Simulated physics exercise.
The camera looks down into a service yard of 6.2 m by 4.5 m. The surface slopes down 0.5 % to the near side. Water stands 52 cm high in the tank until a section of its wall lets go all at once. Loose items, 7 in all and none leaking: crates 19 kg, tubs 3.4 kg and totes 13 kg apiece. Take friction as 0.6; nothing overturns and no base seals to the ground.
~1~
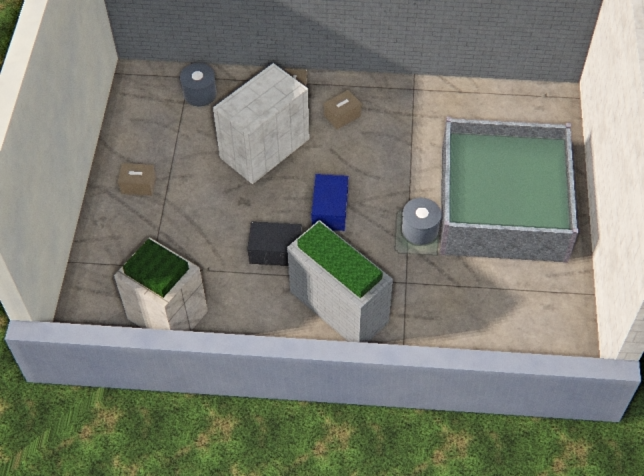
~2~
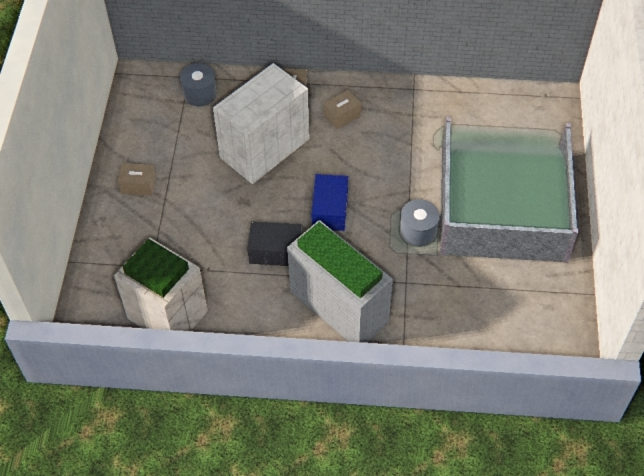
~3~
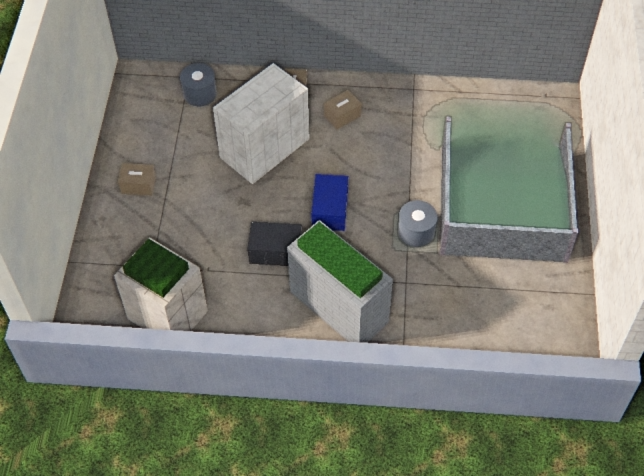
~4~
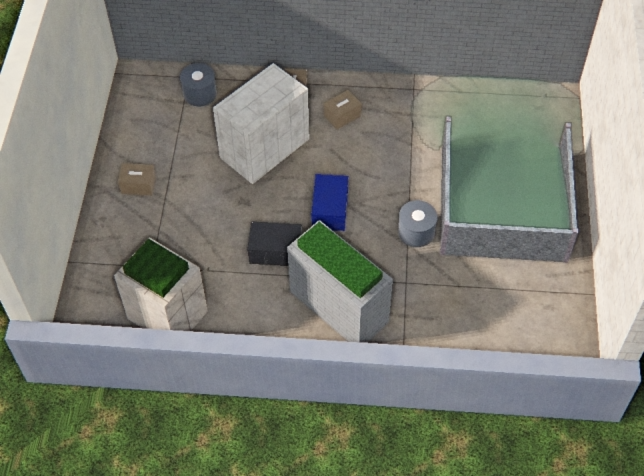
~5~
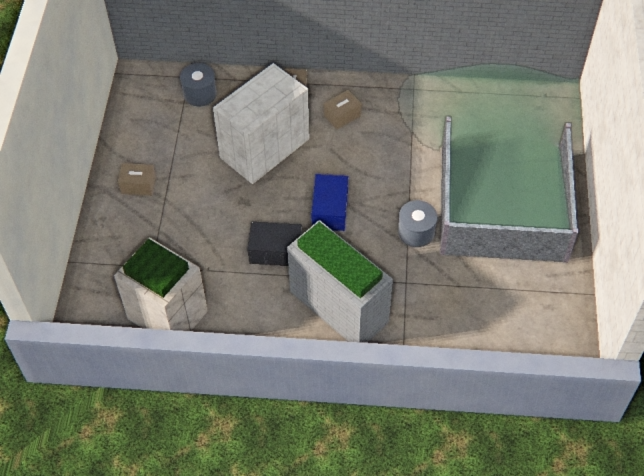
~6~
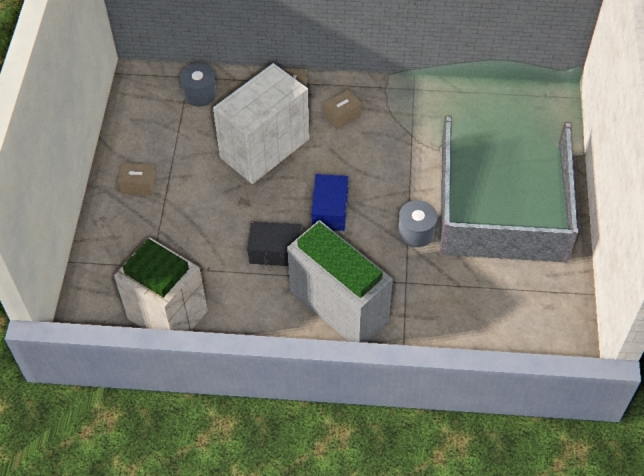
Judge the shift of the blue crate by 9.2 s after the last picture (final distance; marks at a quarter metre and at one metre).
The blue crate barely shifts.
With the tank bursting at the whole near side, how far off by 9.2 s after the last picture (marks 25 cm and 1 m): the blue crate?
In that case the blue crate slides a little.
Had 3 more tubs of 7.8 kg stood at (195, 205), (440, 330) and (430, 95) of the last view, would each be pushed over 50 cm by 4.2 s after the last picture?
In that order: Less, under, more.
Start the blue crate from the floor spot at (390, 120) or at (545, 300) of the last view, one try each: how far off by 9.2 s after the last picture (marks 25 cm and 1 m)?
In that order: It gets carried off; it stays put.
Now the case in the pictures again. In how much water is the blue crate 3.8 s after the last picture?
About 2 cm.
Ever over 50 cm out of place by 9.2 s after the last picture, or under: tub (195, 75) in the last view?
Answer: Over.
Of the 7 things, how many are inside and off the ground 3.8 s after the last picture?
1 of them.
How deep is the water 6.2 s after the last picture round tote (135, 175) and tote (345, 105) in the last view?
Roughly 4 and 4 cm.
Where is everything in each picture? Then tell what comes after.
The first frame shows the blue crate at (330, 195), on the bottom; 2.1 m2 under water; 0 of 7 have shifted.
The second frame shows the blue crate at (330, 195), on the bottom; water covers 2.9 m2; 0 of 7 have shifted.
The third frame shows the blue crate at (330, 195), on the bottom; 3.7 m2 under water; 0 of 7 have shifted.
The fourth frame shows the blue crate at (330, 195) rests on the ground; 4.7 m2 under water; 0 of 7 have shifted.
The fifth frame shows the blue crate at (330, 195), on the bottom; 5.0 m2 under water; 0 of 7 have shifted.
The sixth frame shows the blue crate at (330, 195), on the bottom; 5.1 m2 under water; 0 of 7 have shifted.
Then, 1.2 s after the last picture the blue crate is near (330, 195), 0.0 m from its start, aground; 0 afloat.
Then, 3.8 s after the last picture the blue crate is near (330, 195), 0.0 m from its start, aground; 1 afloat.
Then, 6.2 s after the last picture the blue crate is near (330, 195), 0.0 m from its start, aground; 2 afloat.
Then, 9.2 s after the last picture the blue crate is near (330, 195), 0.0 m from its start, aground; 2 afloat.
